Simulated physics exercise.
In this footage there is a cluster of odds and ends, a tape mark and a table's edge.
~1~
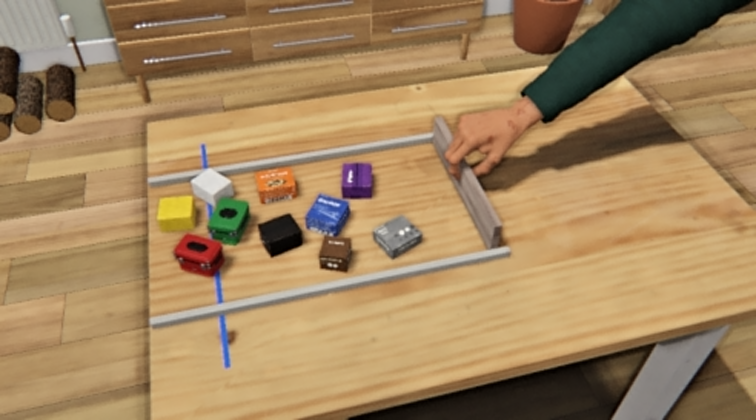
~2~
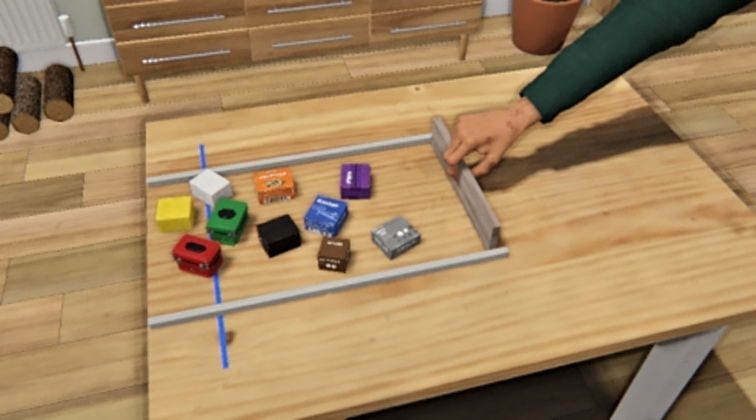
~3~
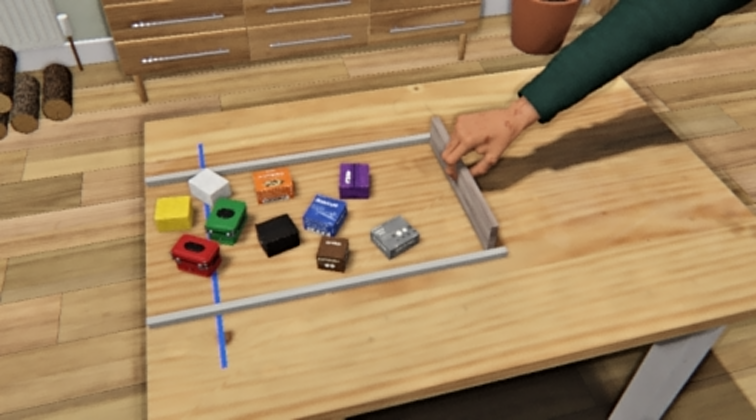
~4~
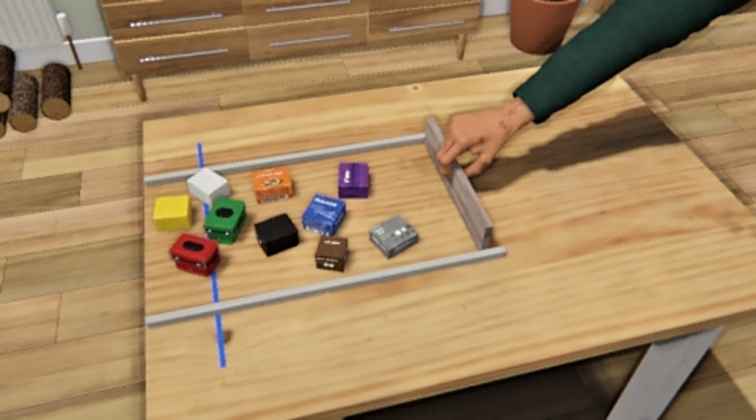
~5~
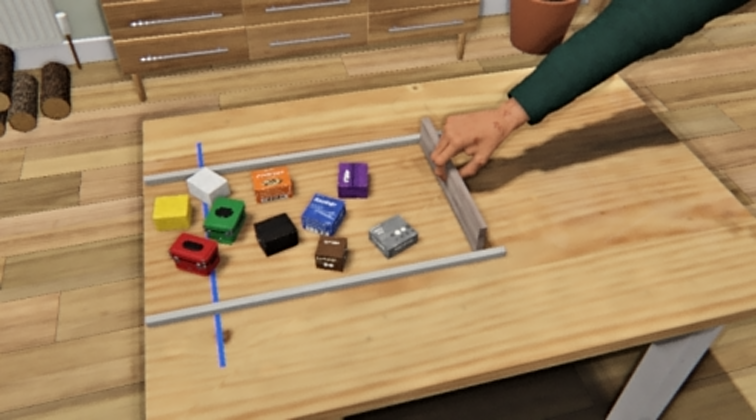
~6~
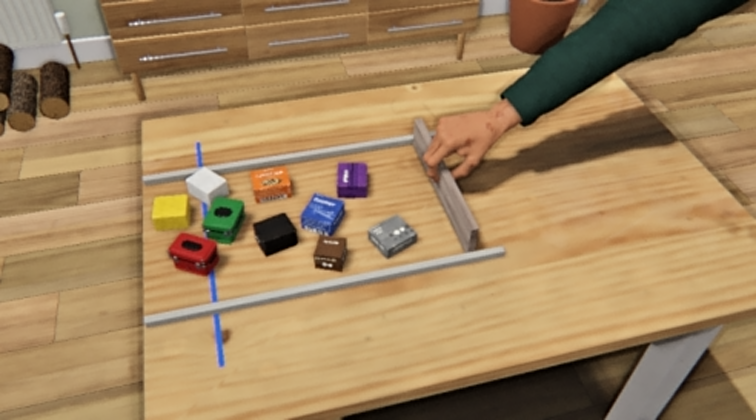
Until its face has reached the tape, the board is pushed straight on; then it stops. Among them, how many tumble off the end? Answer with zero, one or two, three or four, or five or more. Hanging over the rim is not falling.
Three or four.
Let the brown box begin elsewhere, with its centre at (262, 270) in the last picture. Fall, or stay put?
From that start, the object then is safe.
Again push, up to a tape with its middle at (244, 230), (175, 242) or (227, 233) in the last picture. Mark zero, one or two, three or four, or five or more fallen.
So, for the three spots in the order asked, I'd go with none at all, five or over and either three or four.
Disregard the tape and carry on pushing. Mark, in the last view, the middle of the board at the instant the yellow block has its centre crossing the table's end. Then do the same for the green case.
Yellow block: (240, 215); green case: (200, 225).
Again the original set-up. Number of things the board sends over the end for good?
It comes to 3.
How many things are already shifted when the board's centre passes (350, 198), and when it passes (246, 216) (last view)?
Answer - first 4, then 10.
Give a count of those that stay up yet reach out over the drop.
3, I think.
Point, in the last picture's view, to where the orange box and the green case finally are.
Orange box at (151, 197), green case at (149, 225).
Early on, none off yet; yellow block at rest near (172, 213); red case at rest near (195, 255); white block at rest near (208, 187).
A while later, none off yet; yellow block moving near (167, 215); red case moving near (188, 255); white block travelled a little near (188, 187).
Finally, the number that fall off is three or four; lost, white block, red case and yellow block.
